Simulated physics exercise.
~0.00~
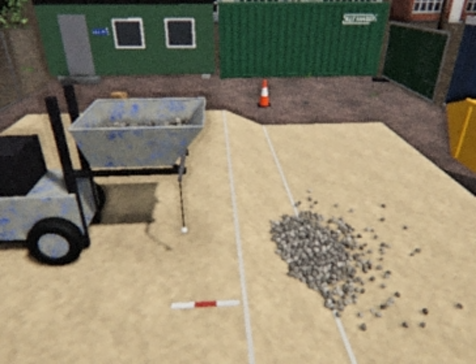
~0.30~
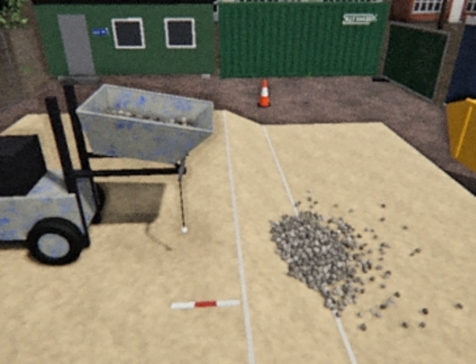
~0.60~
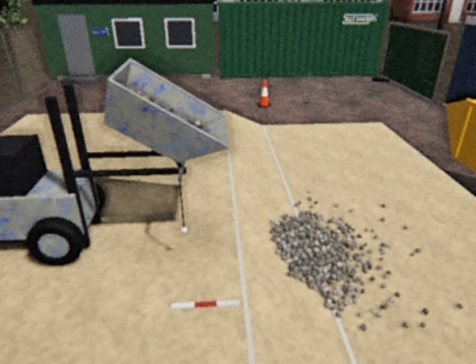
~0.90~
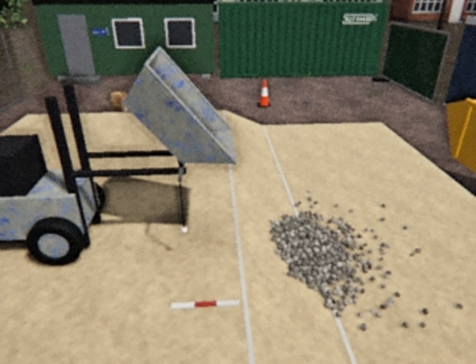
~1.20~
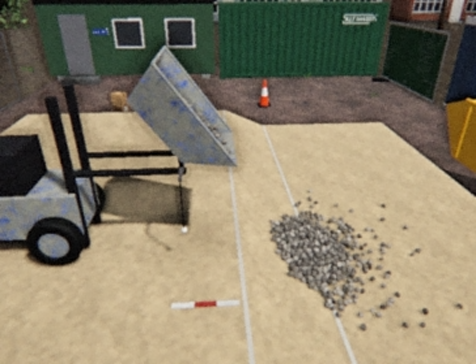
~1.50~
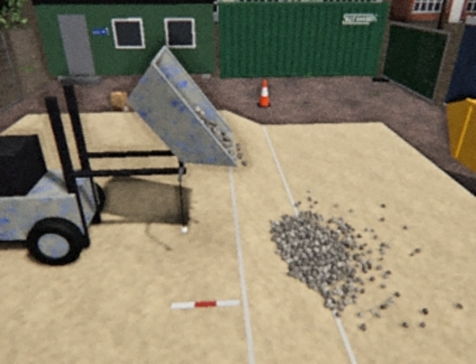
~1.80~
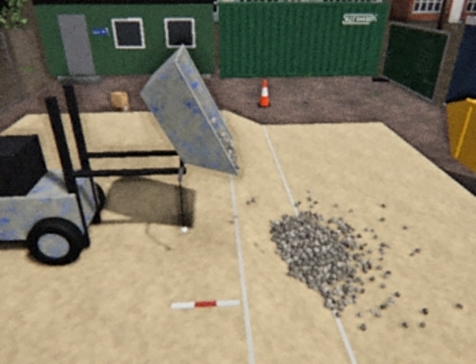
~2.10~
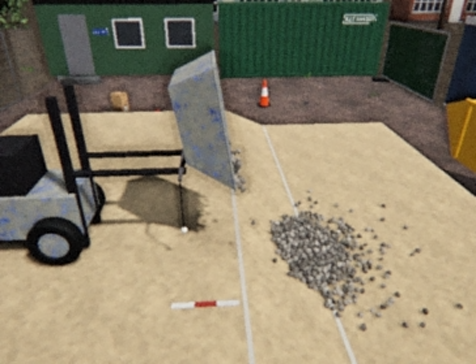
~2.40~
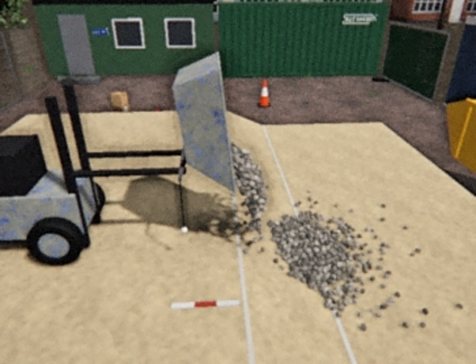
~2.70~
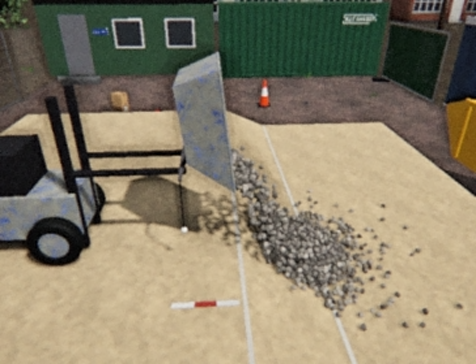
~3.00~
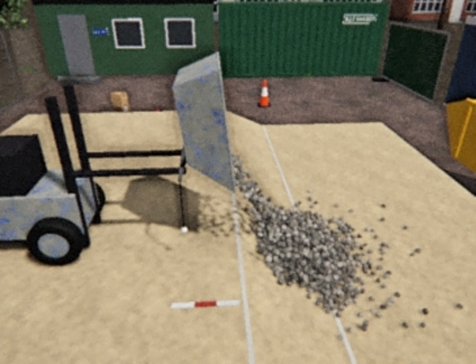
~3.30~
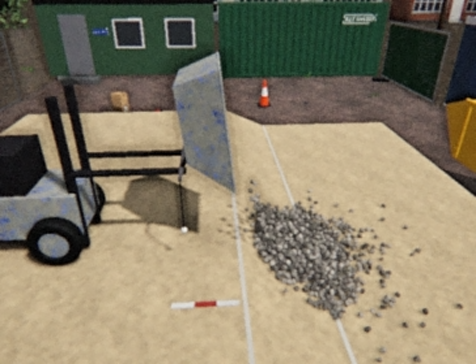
In this clip, a small vehicle's raised metal skip tips rightward, pauses partway, then tilts steeply and pours grey stones down a sandy bank towards an earlier heap. The stones merge into one larger pile across the white lines, and the emptied skip stays nearly upright.
